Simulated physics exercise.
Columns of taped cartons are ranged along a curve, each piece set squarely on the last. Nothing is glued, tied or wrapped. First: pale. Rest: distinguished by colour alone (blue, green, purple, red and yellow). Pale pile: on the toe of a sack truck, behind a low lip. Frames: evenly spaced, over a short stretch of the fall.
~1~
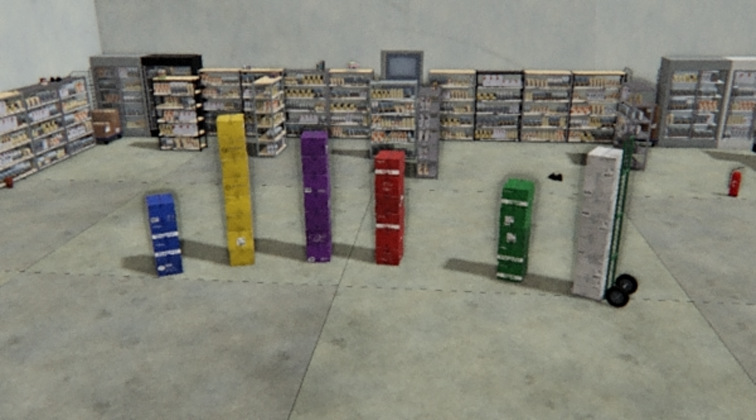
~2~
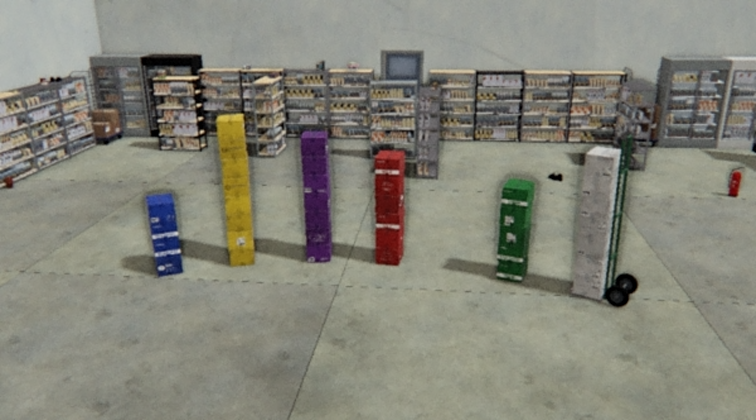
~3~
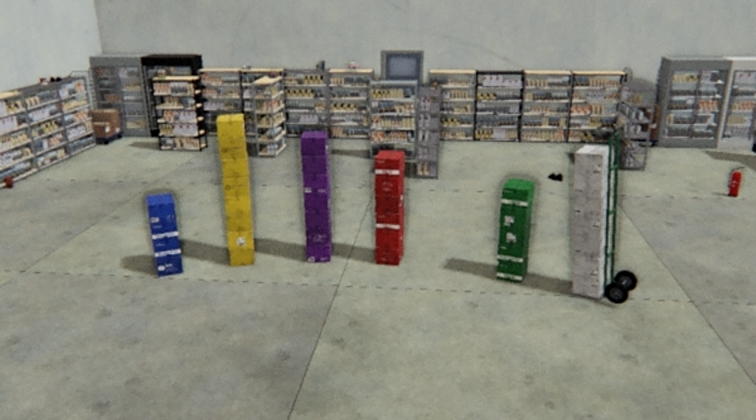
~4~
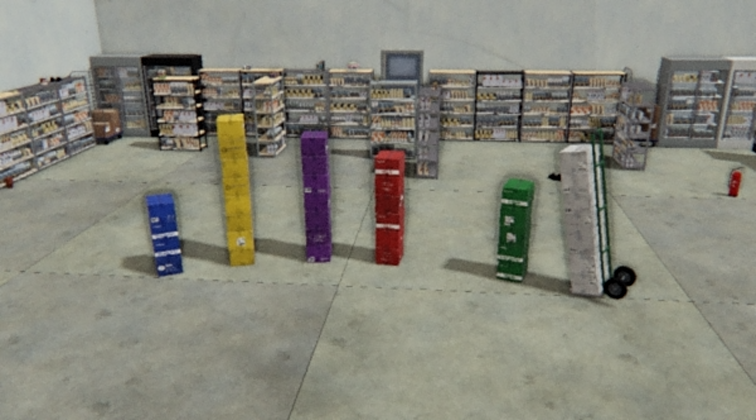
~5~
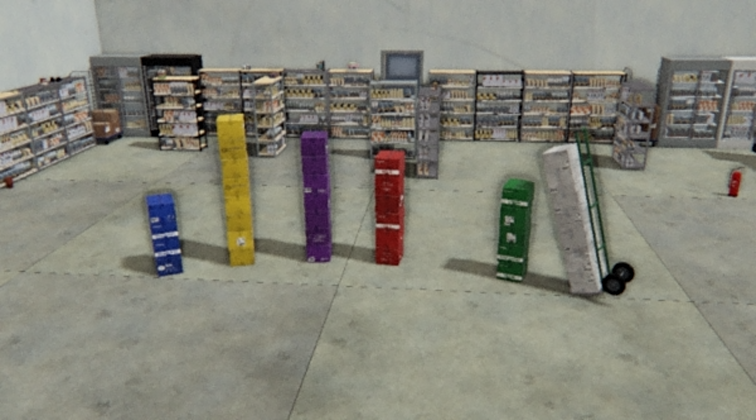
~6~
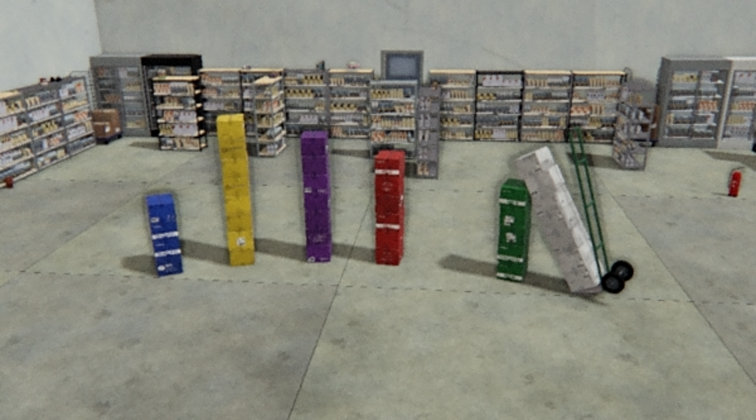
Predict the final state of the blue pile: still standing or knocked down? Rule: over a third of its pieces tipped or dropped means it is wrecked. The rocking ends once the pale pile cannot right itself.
Still standing.
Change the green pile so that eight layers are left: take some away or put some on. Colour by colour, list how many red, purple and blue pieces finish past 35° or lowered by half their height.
Final down tally: Red = 5; purple = 7; blue = 3.
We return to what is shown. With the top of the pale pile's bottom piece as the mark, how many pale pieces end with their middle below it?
The number works out at 6.
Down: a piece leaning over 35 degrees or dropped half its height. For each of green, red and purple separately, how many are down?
Counting by colour, you get green at 5, red at 0, and purple at 0 down by the end.
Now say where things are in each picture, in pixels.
In the first picture (places mark the middle of the side facing us), truck frame (621, 175) level; top blue carton (162, 213); top green carton (515, 198); the rest undisturbed.
Truck frame (620, 175) rocked barely; top blue carton (162, 213), in the second picture.
Truck frame (609, 171) rocked barely, top of the pale pile leaning barely; top blue carton (162, 213); the rest undisturbed, in the third picture.
Truck frame (595, 167) rocked a little, top of the pale pile leaning a little; top blue carton (162, 213); the rest undisturbed, in the fourth picture.
Truck frame (582, 165) rocked clearly, top of the pale pile leaning clearly; top blue carton (162, 213); the rest undisturbed, in the fifth picture.
Truck frame (577, 165) rocked clearly, top of the pale pile leaning well over; top blue carton (162, 213); top green carton (512, 198); the rest undisturbed, in the sixth picture.
Soon after the last picture, 7 of the pale pile down; none of the 4 blue cartons down (0 of 30 in all colours); top blue carton unmoved; top green carton leaning a little.
A little later, 7 of the pale pile down; none of the 4 blue cartons down (1 of 30 in all colours); top blue carton unmoved; top green carton leaning well over, half its height lower.
Later still, 7 of the pale pile down; none of the 4 blue cartons down (5 of 30 in all colours); top blue carton unmoved; top green carton on its side.
At rest, 7 of the pale pile down; none of the 4 blue cartons down (5 of 30 in all colours); top blue carton unmoved; top green carton on its side. As the last picture would show them, middles, top blue carton near (161, 208), top green carton near (407, 250).
